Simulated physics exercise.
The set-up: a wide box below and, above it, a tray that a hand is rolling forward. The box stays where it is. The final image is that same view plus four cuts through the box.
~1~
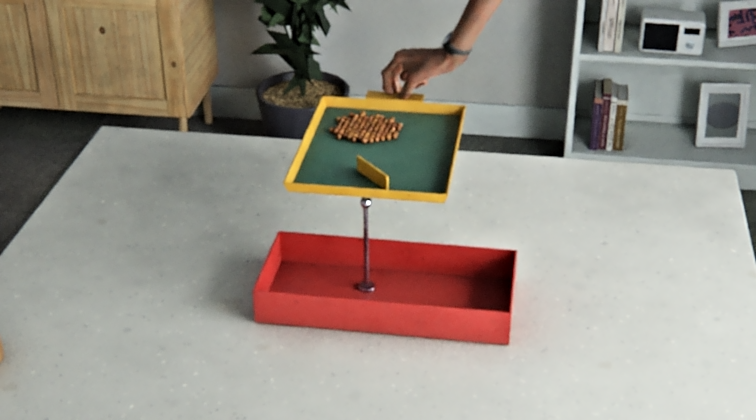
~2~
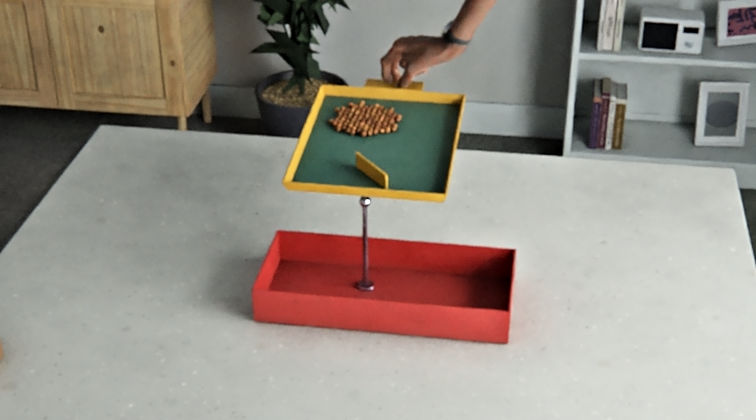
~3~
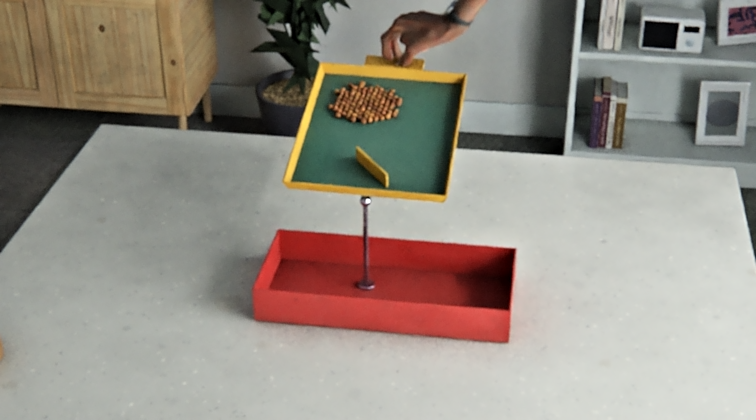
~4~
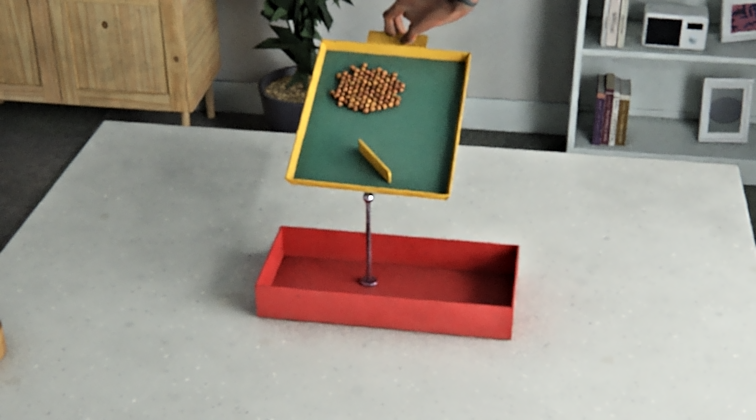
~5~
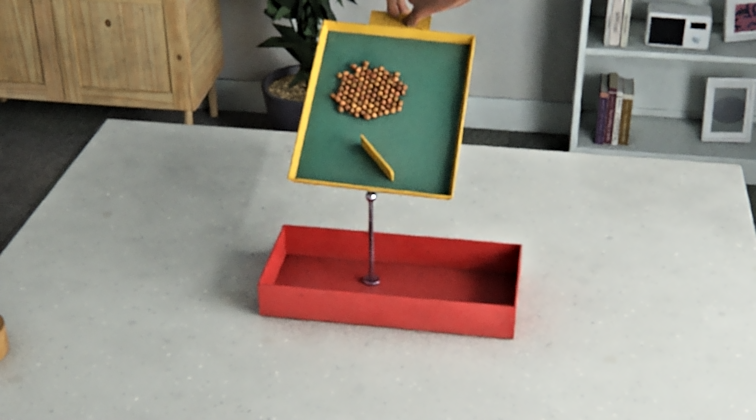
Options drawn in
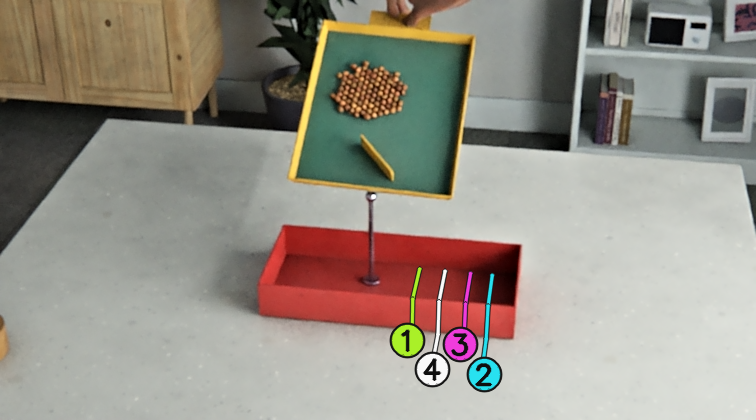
A green tray with yellow edges, carrying a cluster of small brown balls and a short yellow fin, starts nearly level on a thin post above a wide red box. A hand gripping the far edge raises it steadily, tilting the tray toward the viewer until it slopes steeply, the balls still clustered.
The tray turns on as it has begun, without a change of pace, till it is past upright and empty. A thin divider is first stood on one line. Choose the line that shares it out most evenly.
Choose 1.
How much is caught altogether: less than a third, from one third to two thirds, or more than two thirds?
It is more than two thirds.
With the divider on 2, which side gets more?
The left side.
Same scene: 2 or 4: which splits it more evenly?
Here it is line 4.
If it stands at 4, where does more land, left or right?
The left side.
On the marked copy, line 1 crosses the front rim at (412, 298); line 2 crosses the front rim at (488, 305); line 3 crosses the front rim at (465, 302); line 4 crosses the front rim at (439, 300).
With 1, of what is caught, close to two thirds on the left of the divider, close to a third on the right.
With 2, of what is caught, all but a few on the left of the divider, only a few on the right.
With 3, of what is caught, all but a few on the left of the divider, only a few on the right.
With 4, of what is caught, the bulk on the left of the divider, a small share on the right.
